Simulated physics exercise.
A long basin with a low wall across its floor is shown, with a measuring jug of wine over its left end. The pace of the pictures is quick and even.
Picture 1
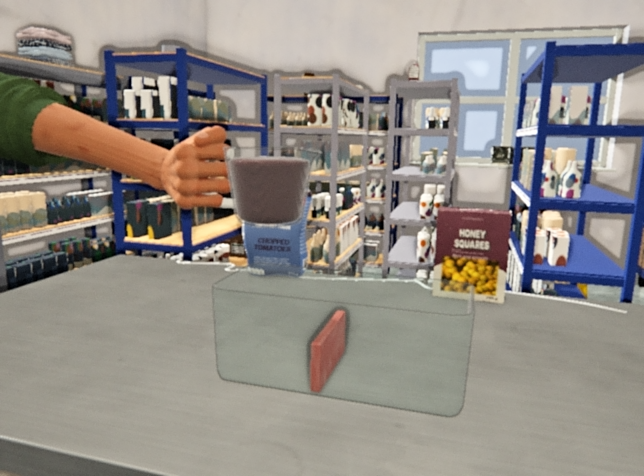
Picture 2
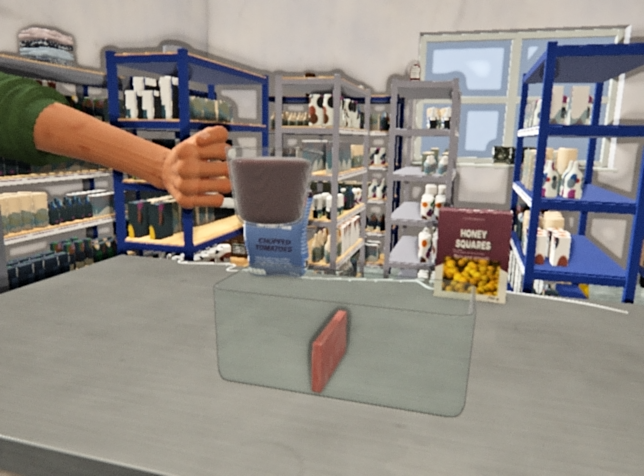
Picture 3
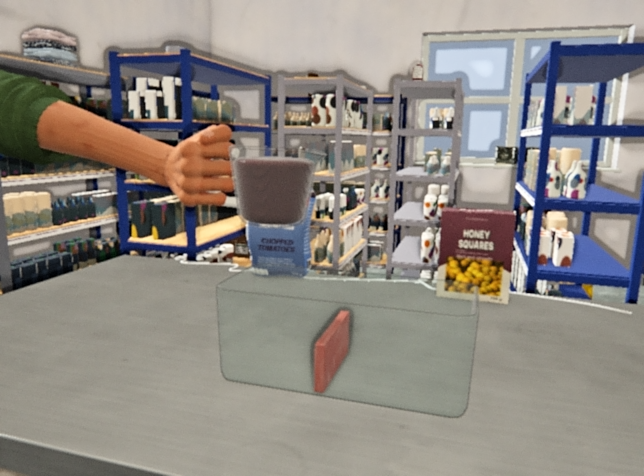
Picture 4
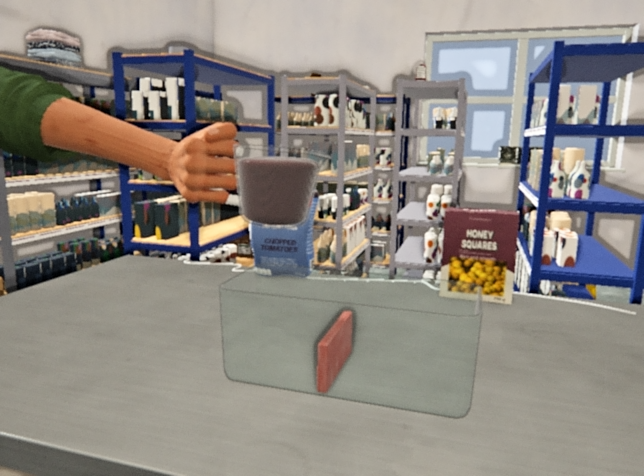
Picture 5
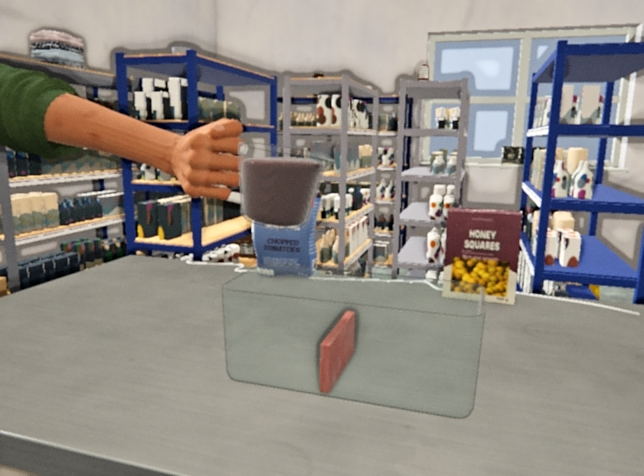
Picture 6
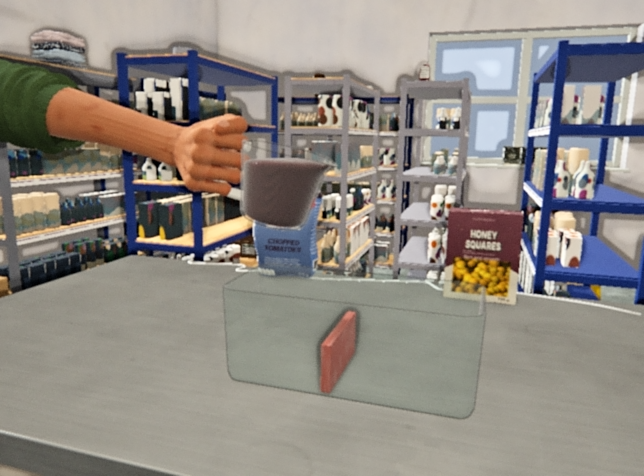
A hand holds a dark jug of wine above a clear basin, slowly tilting it right.
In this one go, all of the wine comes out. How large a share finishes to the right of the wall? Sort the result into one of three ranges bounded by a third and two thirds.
It falls in the top range, above two thirds.
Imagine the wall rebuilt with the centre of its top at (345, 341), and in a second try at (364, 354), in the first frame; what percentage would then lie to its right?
Try 1: About 75 percent; try 2: About 50 percent.
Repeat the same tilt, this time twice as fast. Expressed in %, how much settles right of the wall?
Share on the right: Some 75 percent.
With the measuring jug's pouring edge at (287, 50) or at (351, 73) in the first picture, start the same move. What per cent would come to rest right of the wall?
About 75 and 95 per cent.
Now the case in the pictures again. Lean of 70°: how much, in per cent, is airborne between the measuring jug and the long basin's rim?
Something close to 20 percent of it.
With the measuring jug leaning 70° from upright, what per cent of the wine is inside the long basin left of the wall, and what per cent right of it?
Left part close to 0 in a hundred, right part close to 20.
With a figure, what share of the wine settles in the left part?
That works out near 15 in every hundred.
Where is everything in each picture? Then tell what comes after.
In the first picture, it leans 0°; its right rim is at (321, 151); the wine meets the walls at (235, 158) and (311, 162); the long basin's rim runs from (232, 275) to (473, 300); the wall's top is at (330, 327).
In the second picture, it leans 1°; its right rim is at (322, 152); the wine meets the walls at (236, 158) and (311, 162).
In the third picture, it leans 2°; its right rim is at (326, 154); the wine meets the walls at (240, 158) and (314, 162).
In the fourth picture, it leans 5°; its right rim is at (330, 157); the wine meets the walls at (243, 159) and (319, 163).
In the fifth picture, it leans 8°; its right rim is at (334, 160); the wine meets the walls at (248, 159) and (325, 164).
In the sixth picture, it leans 12°; its right rim is at (337, 165); the wine meets the walls at (250, 161) and (330, 164).
A moment on, the tilt is 70° and 60 per cent is still to pour, 0 is left of the wall and 18 right of it.
Next, the tilt is 108° and 6 per cent is still to pour, 4 is left of the wall and 84 right of it.
Then the tilt is 117° and 0 per cent is still to pour, 13 is left of the wall and 86 right of it.
Later the tilt is 117° and 0 per cent is still to pour, 13 is left of the wall and 86 right of it.
In the end 13 per cent lies left of the wall, 86 right of it and 1 outside.
